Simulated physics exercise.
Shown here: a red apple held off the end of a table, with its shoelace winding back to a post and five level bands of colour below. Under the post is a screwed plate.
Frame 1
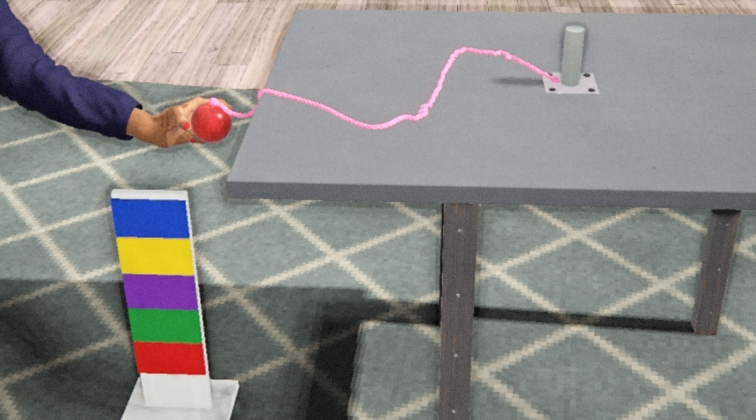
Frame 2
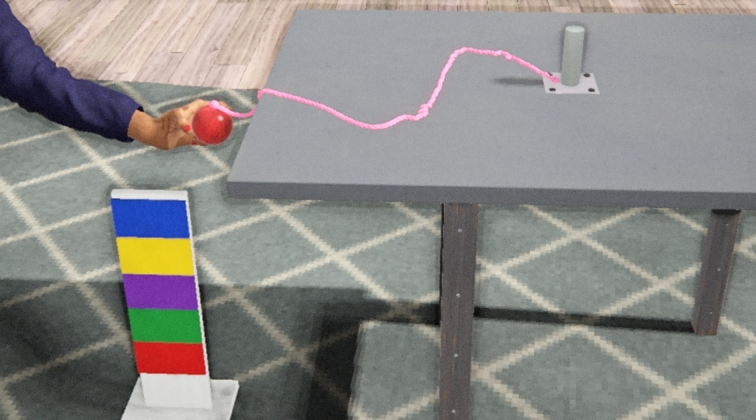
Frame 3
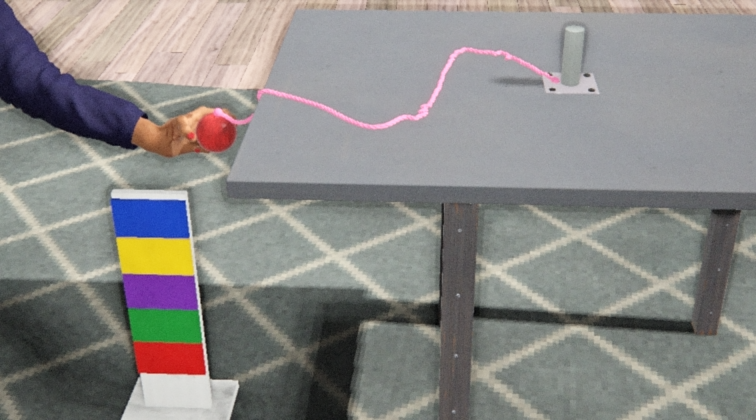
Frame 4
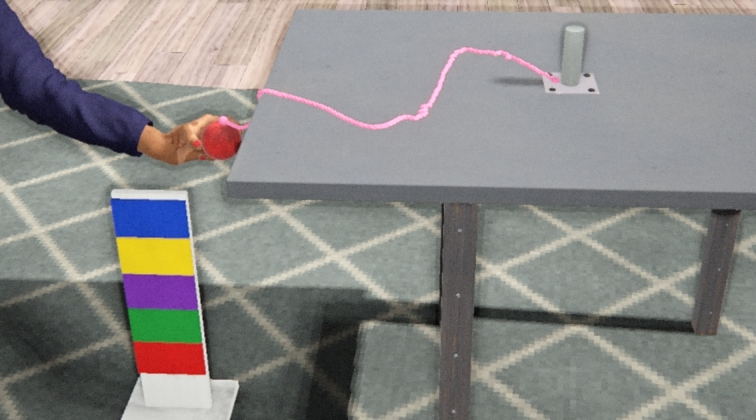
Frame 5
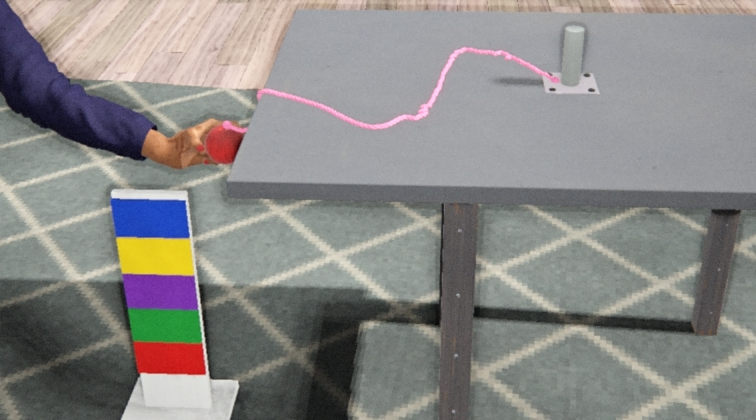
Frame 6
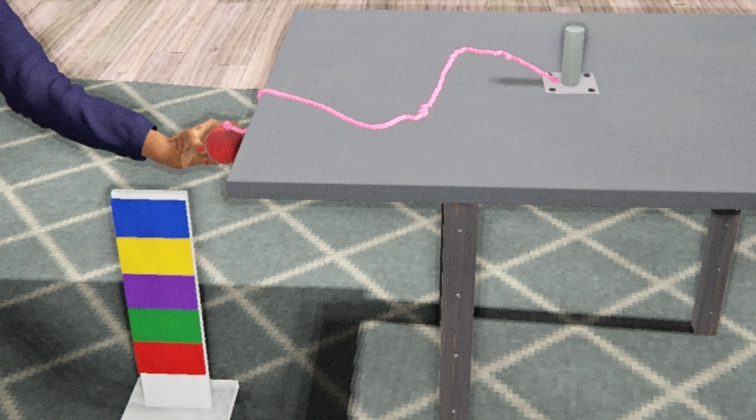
A red apple, held by a hand in a dark sleeve just off the left end of a grey table, moves slightly down and to the right, then stays almost still. Its pink shoelace keeps its winding path across the tabletop to a post, while the five colour bands below remain unchanged.
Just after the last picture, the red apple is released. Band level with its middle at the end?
Red band.
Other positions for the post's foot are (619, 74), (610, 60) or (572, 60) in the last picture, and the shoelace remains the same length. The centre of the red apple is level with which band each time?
Taking each post in turn, it's green, then green, then red.
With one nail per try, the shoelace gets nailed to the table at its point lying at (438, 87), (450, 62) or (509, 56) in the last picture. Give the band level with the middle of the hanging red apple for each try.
Answer: Yellow, purple and green, in that order.
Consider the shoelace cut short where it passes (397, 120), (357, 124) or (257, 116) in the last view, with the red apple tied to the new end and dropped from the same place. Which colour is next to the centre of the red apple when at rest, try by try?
So you'd see higher than all five first, blue second, and for the last: Green.
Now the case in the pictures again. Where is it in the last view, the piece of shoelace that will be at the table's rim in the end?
It's the piece you see at (433, 100).
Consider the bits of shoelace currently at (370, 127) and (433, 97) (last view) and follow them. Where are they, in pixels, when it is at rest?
They go to (278, 176) and to (271, 78).
Soon after, apple near (290, 297); level with green.
Then, apple near (279, 349); level with red.
At rest, apple near (297, 345); level with red. Its middle rests at the red band.
